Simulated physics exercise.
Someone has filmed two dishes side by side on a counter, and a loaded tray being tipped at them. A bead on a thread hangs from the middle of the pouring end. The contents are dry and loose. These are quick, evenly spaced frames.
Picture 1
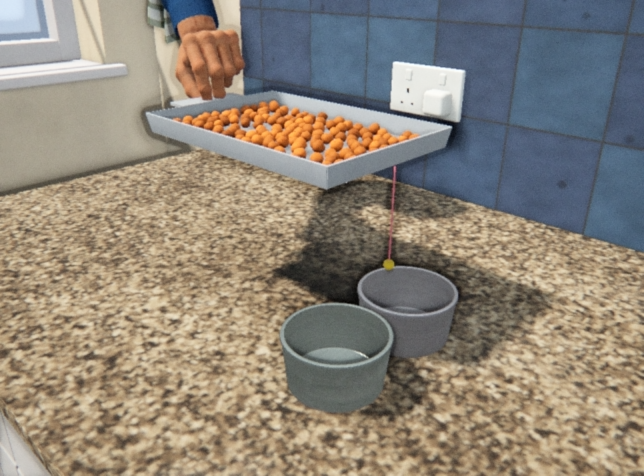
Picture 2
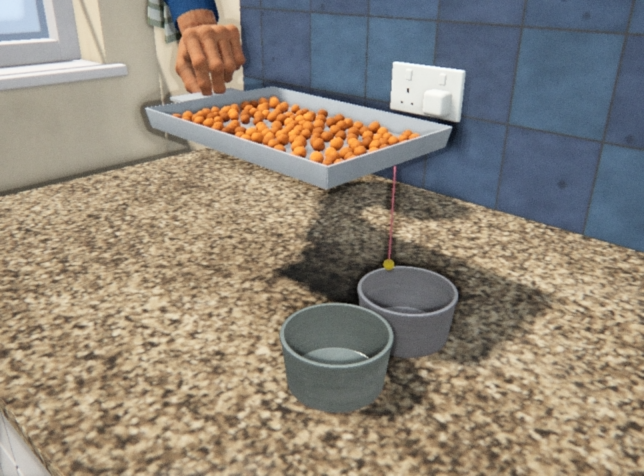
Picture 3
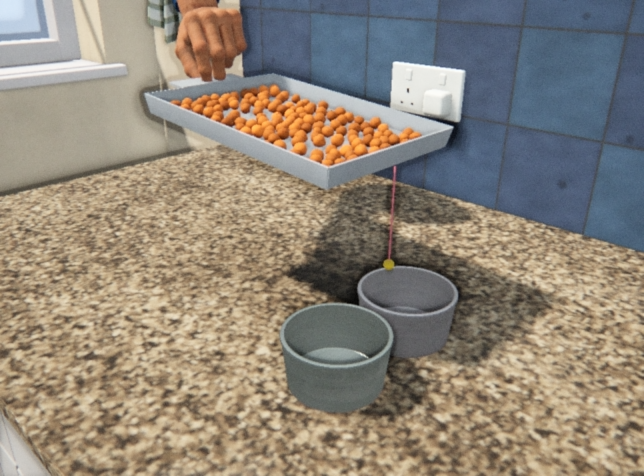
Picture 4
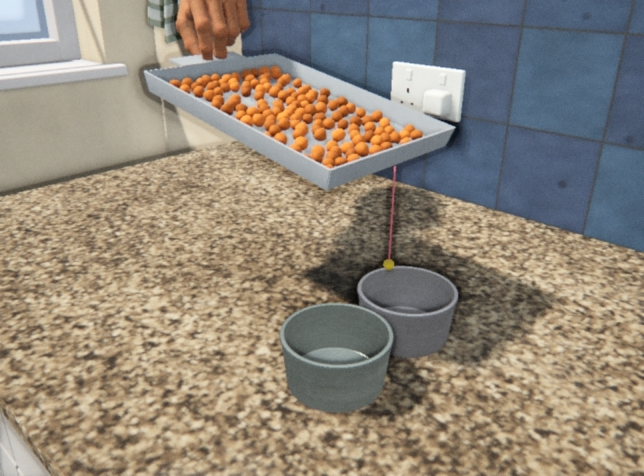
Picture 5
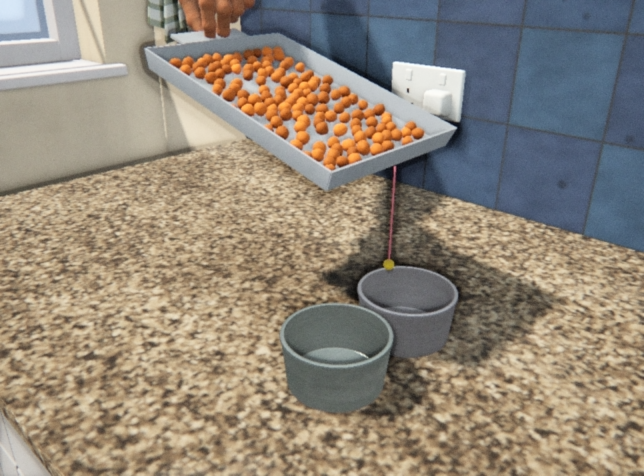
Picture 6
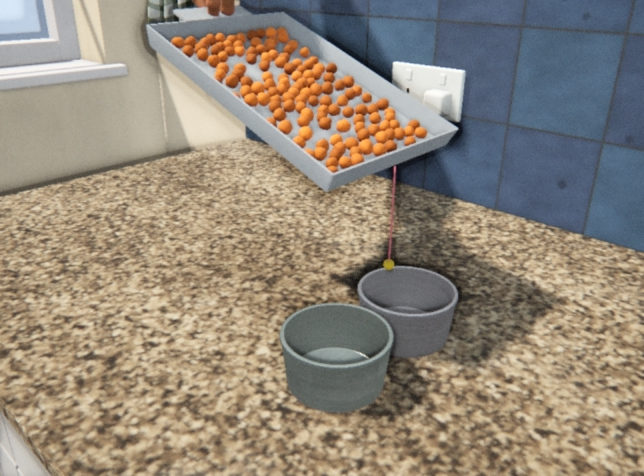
On a speckled brown kitchen counter beside blue wall tiles and a white socket, the view looks down from a fixed spot. A hand at the upper left is by a grey tray of orange-brown coated peanuts, with a yellow bead on a red thread below it and two empty round dishes, greenish-grey at left and purplish-grey at right. The tray's far side rises steadily, tilting it towards the right.
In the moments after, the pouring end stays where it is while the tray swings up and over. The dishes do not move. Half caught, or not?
Caught overall: Under half.
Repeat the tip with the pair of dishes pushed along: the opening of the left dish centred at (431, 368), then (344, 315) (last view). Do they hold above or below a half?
In turn: The smaller part; under half.
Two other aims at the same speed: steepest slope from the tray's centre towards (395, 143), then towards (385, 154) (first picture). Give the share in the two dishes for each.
Roughly 10 per cent, and 20 per cent.
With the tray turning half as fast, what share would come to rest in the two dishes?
About 40 per cent.
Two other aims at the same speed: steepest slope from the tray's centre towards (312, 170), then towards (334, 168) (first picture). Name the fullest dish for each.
At the first place the left-hand dish, at the second the left dish.
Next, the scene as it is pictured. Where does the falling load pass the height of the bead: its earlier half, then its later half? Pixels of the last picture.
First near (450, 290), later near (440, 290).
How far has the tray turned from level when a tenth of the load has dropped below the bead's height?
Around 115° of tilt.
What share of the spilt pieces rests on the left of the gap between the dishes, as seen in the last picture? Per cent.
Near 0 %.
Just after the last frame, tray tipped steeply; every one on the tray.
A moment on, tray tipped past a quarter turn; almost all on the tray; just a few in the left dish; just a few in the right dish; about a tenth outside both; just a few in the air.
Further on, tray tipped past a quarter turn; about a tenth in the left dish; about a tenth in the right dish; the larger part outside both.
When it is over, tray tipped past a quarter turn; about a tenth in the left dish; about a tenth in the right dish; the larger part outside both.
